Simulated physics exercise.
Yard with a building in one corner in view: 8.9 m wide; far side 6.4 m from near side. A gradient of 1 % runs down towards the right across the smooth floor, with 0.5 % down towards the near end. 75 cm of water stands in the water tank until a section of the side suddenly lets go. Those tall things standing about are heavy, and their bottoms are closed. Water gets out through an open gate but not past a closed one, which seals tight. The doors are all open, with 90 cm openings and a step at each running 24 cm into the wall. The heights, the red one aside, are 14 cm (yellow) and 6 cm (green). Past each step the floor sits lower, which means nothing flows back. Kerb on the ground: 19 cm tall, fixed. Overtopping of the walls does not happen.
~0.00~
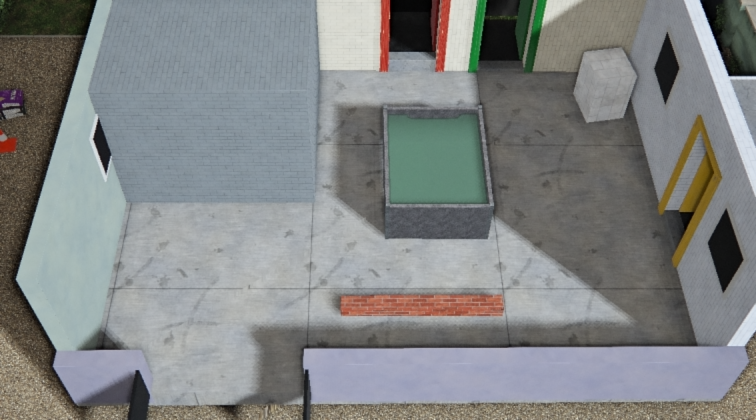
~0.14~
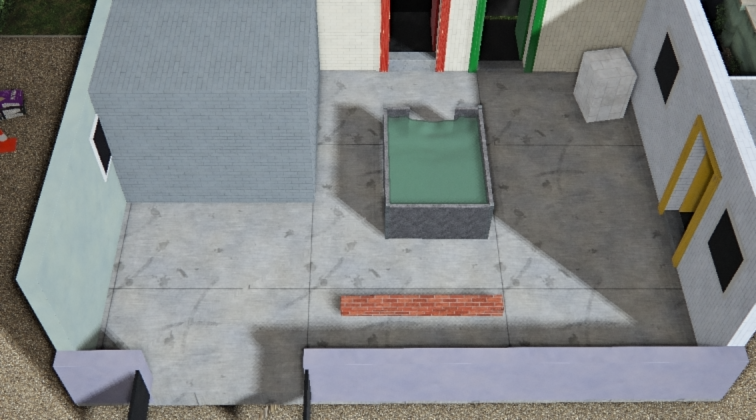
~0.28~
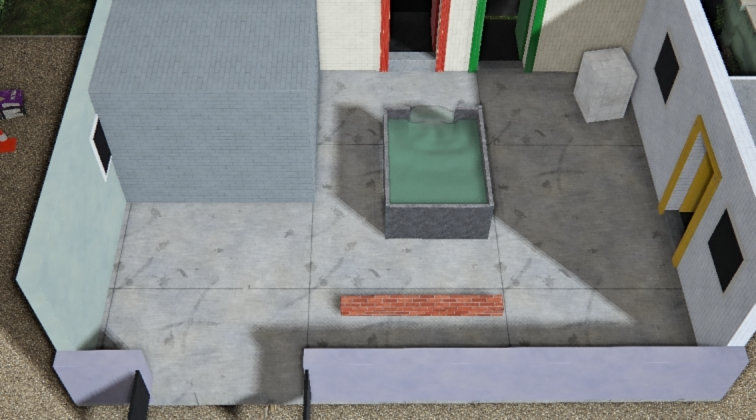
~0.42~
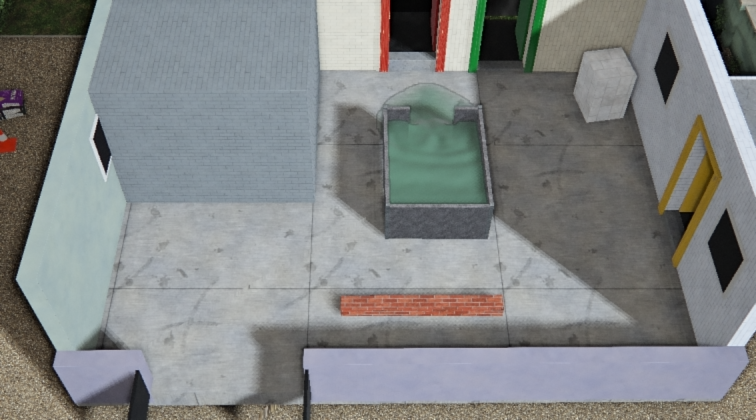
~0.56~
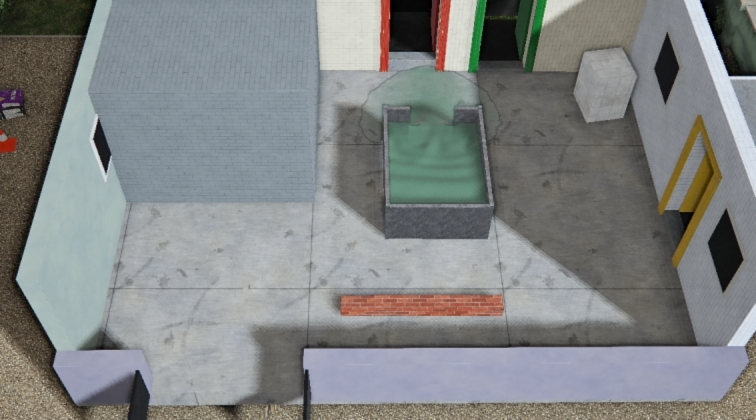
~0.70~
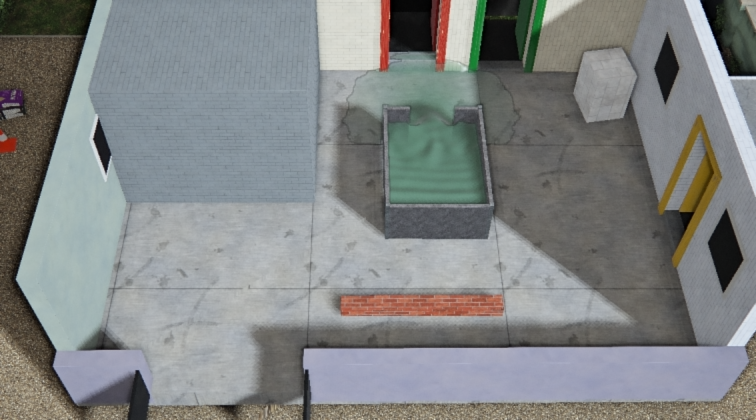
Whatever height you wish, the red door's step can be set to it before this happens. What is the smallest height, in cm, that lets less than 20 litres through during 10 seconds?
About 32 cm.
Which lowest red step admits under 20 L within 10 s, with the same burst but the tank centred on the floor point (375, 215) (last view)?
That setup calls for roughly 25 cm.
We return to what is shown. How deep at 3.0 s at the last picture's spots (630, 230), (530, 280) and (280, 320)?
Depths of roughly 0 cm, 0 cm and 0 cm, in that order.
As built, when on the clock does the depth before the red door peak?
I'd guess close to 1.2 seconds.
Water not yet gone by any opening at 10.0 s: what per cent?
I'd put it at about 86 per cent.
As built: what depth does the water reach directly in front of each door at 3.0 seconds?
Depth at red 23 cm, at yellow 0 cm, at green 12 cm.
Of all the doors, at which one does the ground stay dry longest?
That'd be the yellow one.
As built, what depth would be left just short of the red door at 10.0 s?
8.5 cm.
After 1.4 s water covers 15 % of the floor, deepest (39 cm) near (427, 137); 37 cm at the red door, 23 litres in over its 26 cm step.
After 3.0 s water covers 25 % of the floor, deepest (30 cm) near (623, 82); 23 cm at the red door, 61 litres in over its 26 cm step.
After 10.0 s water covers 80 % of the floor, deepest (14 cm) near (689, 376); 8 cm at the red door, 63 litres in over its 26 cm step.
At the red door as built, the water arrived by 0.6 s and peaked near 39 cm at 1.2 s.
Run again over the same 10 s with other heights there, 38 litres in over 29 cm, 0 litres over 39.5 cm. The limit of 20 litres is kept from about 32 cm up.
